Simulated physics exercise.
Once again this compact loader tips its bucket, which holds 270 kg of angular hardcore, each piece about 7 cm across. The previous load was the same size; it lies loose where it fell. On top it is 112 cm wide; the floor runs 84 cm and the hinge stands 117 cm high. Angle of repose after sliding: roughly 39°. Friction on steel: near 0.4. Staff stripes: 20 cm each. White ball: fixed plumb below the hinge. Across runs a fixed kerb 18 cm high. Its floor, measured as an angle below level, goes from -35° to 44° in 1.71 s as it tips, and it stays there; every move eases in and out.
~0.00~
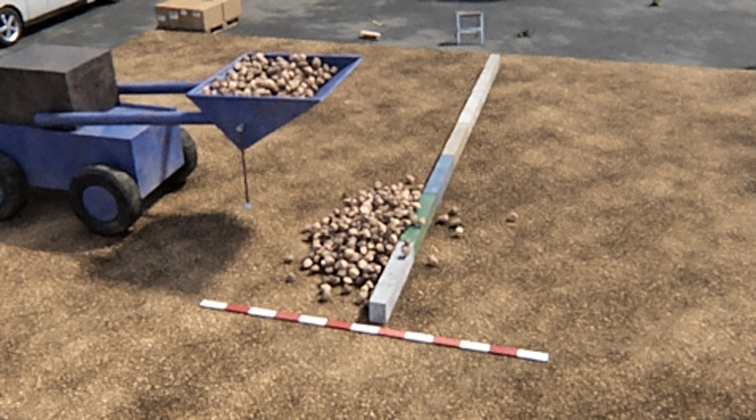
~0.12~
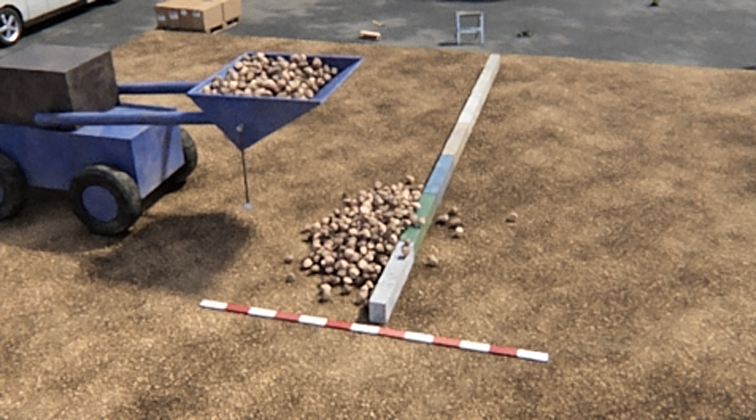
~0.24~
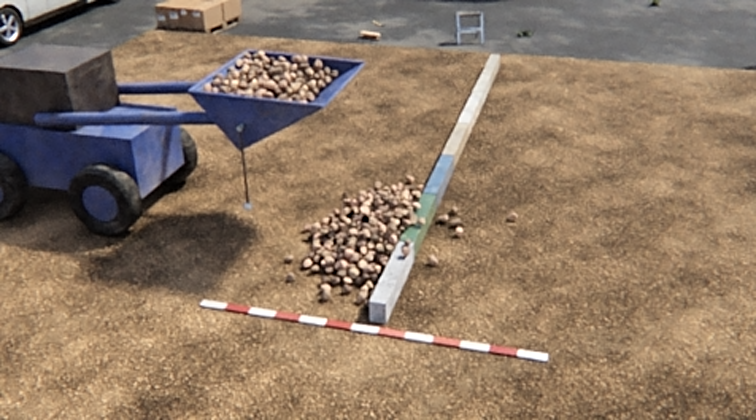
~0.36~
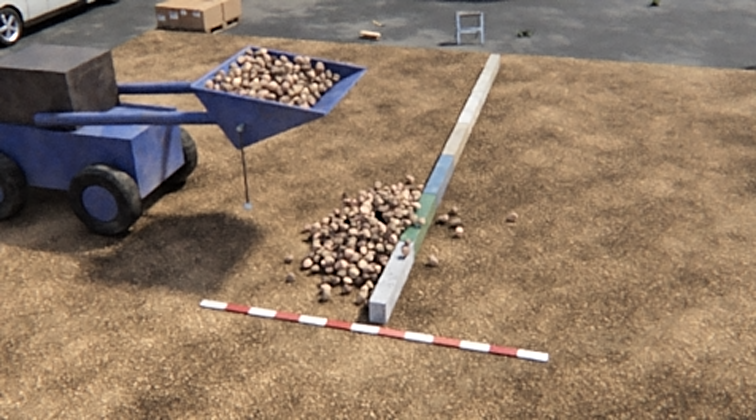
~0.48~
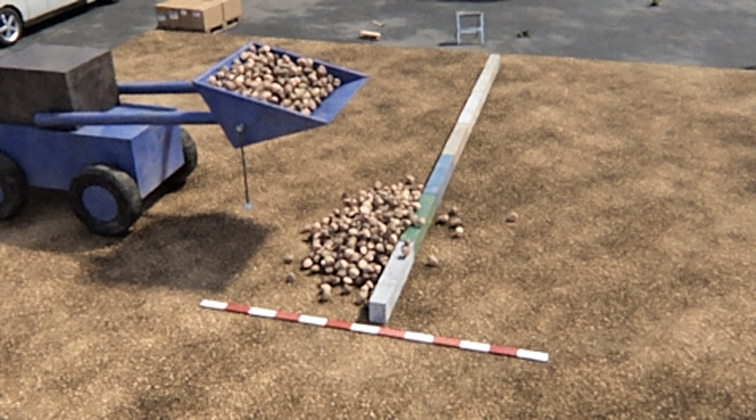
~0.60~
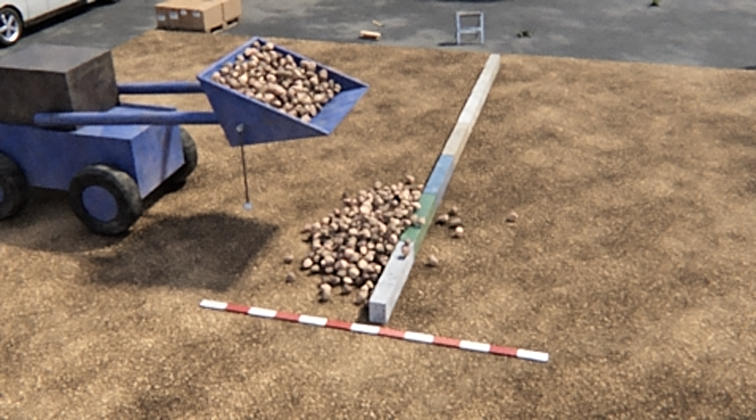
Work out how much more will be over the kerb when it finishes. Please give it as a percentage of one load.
Around 0 out of 100.
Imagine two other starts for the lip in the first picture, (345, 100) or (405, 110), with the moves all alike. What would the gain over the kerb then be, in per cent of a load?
Case one about 5 %, case two about 75 %.
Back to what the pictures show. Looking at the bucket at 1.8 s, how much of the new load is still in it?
Close to 30 in a hundred.
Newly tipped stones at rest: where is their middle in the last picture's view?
(346, 215).
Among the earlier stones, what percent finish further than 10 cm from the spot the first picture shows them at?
The answer is about 5 per cent.
After 1.3 s the floor is at 32°; in per cent of one load, 100 in the bucket, 99 on this side of the kerb, 1 over the kerb; the foremost stones are at (449, 229).
After 1.8 s the floor is at 44°; in per cent of one load, 32 in the bucket, 166 on this side of the kerb, 1 over the kerb; the foremost stones are at (449, 229).
After 2.2 s the floor is at 44°; in per cent of one load, 0 in the bucket, 198 on this side of the kerb, 1 over the kerb; the foremost stones are at (453, 229).
After 4.8 s the floor is at 44°; in per cent of one load, 0 in the bucket, 198 on this side of the kerb, 2 over the kerb; the foremost stones are at (457, 230). Net gain over the kerb, 0.
